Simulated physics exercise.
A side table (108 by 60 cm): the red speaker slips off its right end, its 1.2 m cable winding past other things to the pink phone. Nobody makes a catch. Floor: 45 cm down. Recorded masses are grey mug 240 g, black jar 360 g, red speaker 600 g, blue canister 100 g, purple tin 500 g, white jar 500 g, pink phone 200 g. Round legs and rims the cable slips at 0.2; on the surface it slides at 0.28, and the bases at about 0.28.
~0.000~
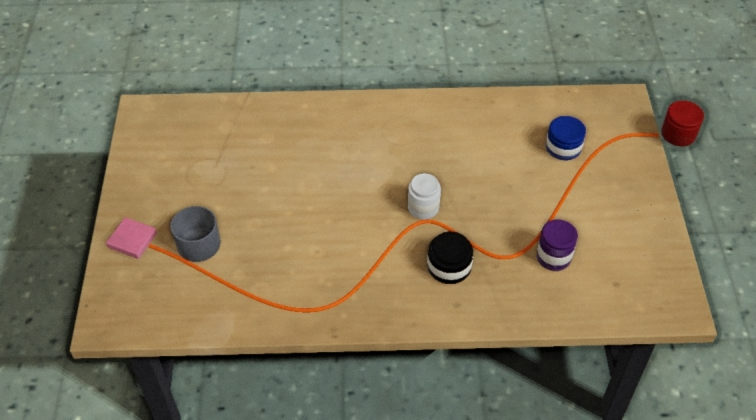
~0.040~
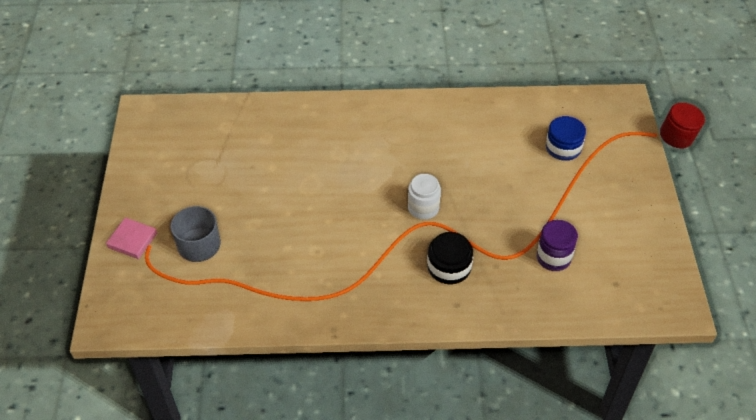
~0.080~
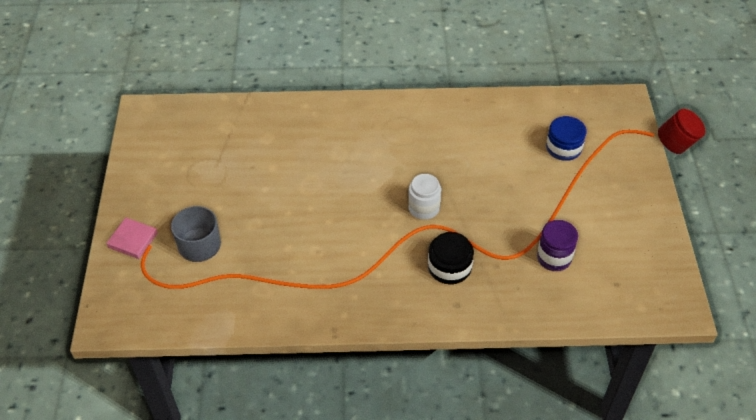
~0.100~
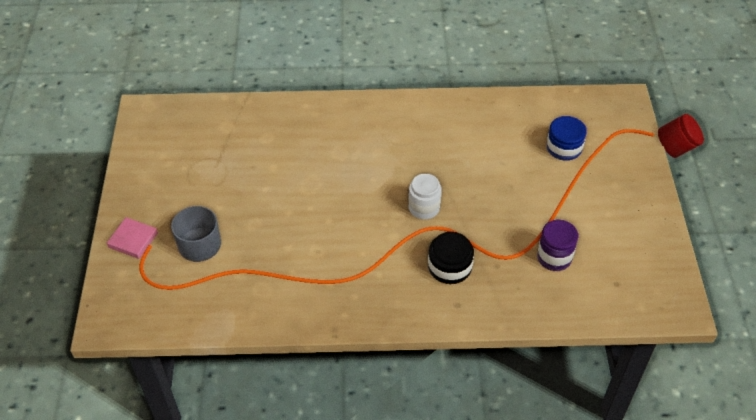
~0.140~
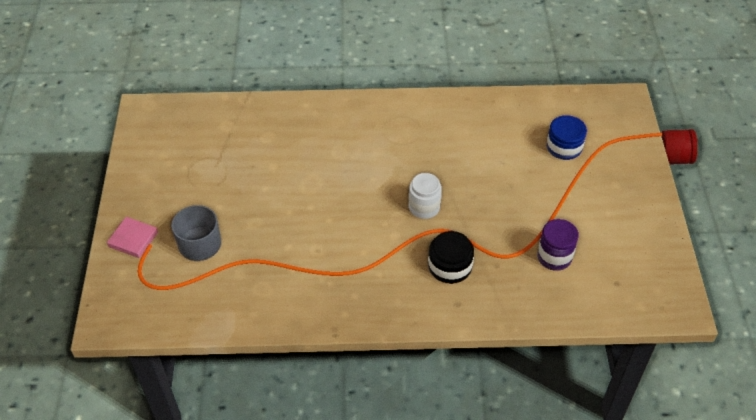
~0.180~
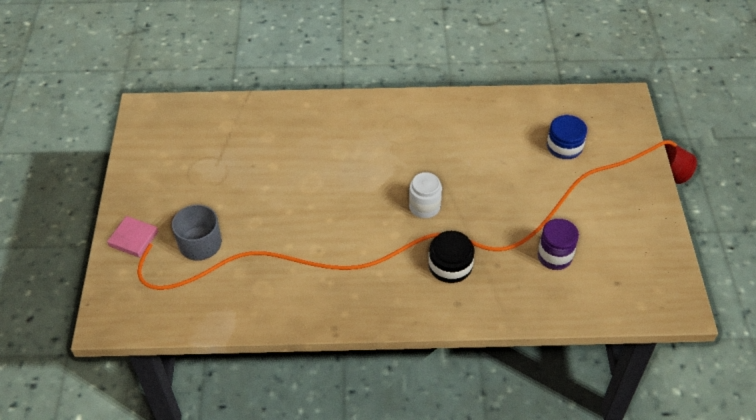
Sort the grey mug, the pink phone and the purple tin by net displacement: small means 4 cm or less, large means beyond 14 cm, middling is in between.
Grey mug: Large; pink phone: Large; purple tin: Small.
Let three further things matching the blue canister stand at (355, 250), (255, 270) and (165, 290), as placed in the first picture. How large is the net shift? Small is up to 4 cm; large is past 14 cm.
Shift 1: Major. Shift 2: Major. Shift 3: Major.
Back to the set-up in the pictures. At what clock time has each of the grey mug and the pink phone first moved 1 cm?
Approx. times - grey mug: 0.32 s, pink phone: 0.30 s.
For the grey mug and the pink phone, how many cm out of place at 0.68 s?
At that time the grey mug has gone 15 cm and the pink phone 50 cm.
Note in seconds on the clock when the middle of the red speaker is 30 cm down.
That comes at 0.30 seconds.
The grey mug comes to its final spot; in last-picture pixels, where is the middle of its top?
Rest point, last frame: Approx. (260, 164).
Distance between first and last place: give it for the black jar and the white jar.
The black jar ends up around 0 cm from its start and the white jar around 0 cm.
After 0.4 s, the cable's tail end at (234, 250); pink phone 20 cm off its start, grey mug 10 cm off its start, red speaker over the edge.
After 0.7 s, the cable's tail end at (415, 308); pink phone 49 cm off its start, grey mug 17 cm off its start, red speaker over the edge.
After 0.9 s, the cable's tail end at (501, 307); pink phone 63 cm off its start at (481, 300), grey mug 17 cm off its start at (260, 165), red speaker over the edge.
After 1.2 s, the cable's tail end at (505, 307); pink phone 64 cm off its start, grey mug 17 cm off its start, red speaker over the edge.
After 2.4 s, the cable's tail end at (505, 307); pink phone 64 cm off its start at (484, 300), grey mug 17 cm off its start at (260, 164), purple tin 0 cm off its start at (561, 232), red speaker over the edge.
